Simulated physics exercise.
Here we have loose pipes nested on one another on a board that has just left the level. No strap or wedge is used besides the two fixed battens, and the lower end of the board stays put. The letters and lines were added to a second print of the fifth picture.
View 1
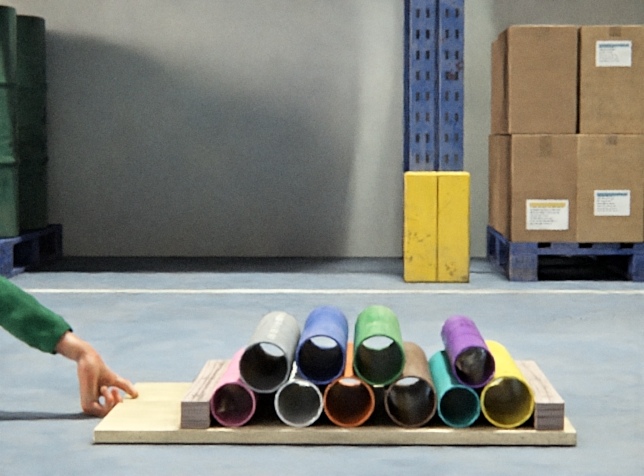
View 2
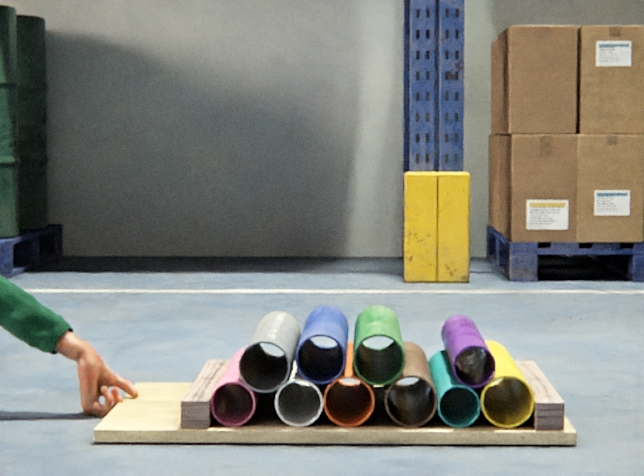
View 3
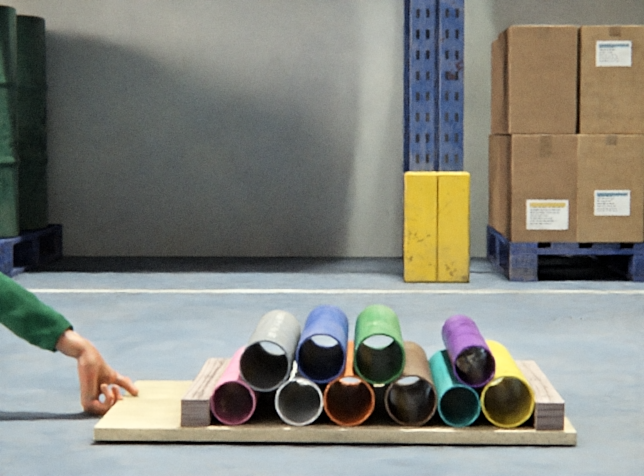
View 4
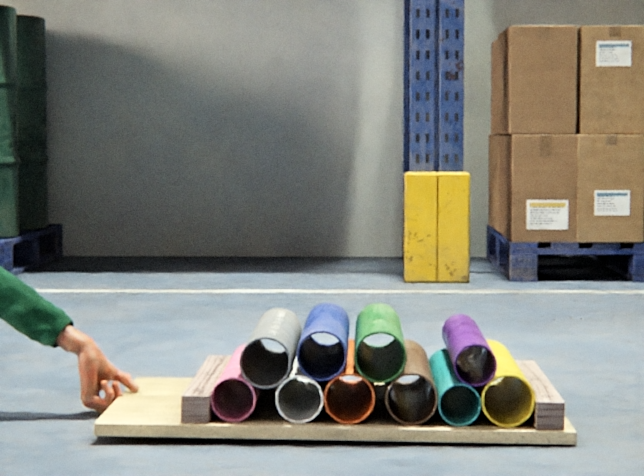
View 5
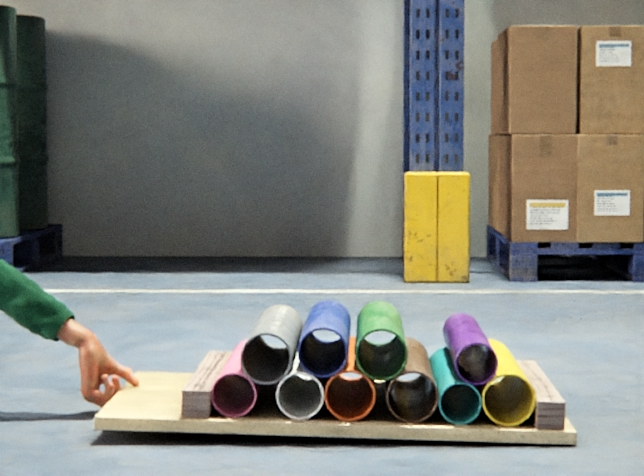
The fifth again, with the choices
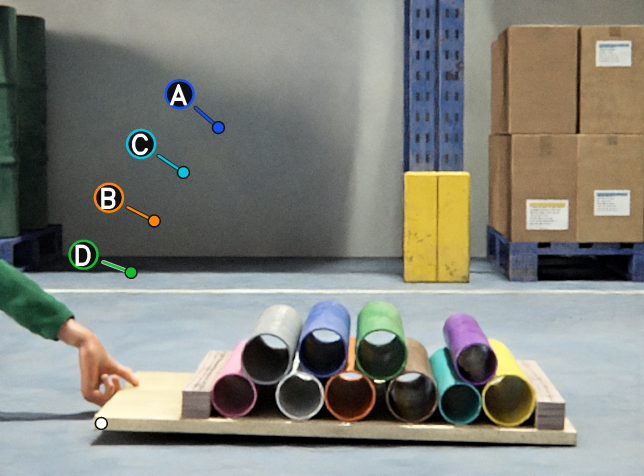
The footage shows a green-sleeved hand at the left end of a wooden board holding stacked, colourful pipes between two end blocks; the hand slowly raises that end slightly, while the pipes keep their arrangement on the board.
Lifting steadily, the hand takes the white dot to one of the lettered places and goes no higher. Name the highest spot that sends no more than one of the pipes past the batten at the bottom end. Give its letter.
B is the limit.
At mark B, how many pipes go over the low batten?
It comes to none.
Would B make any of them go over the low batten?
At B: No.
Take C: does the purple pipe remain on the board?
The purple pipe: No.
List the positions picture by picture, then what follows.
In the first frame, grey pipe (264, 367); green pipe (379, 359); purple pipe (475, 366).
In the second frame, purple pipe (475, 366); board (337, 398).
In the third frame, board (337, 397); pink pipe (233, 402); white pipe (299, 402); green pipe (380, 359).
In the fourth frame, board (337, 395); pink pipe (233, 399); white pipe (299, 399).
In the fifth frame, board (337, 392); pink pipe (234, 395); white pipe (300, 395).
On the marked copy, A at (218, 128); B at (154, 221); C at (184, 172); D at (131, 273); the white dot at (101, 423).
Following B. Soon after the start, board at 16°.
Later, board at 27°.
In the end, board at 27°, none over the low batten.
As for the rest, A four over the low batten (blue, grey, green, purple); C four over the low batten (blue, grey, green, purple); D none over the low batten.
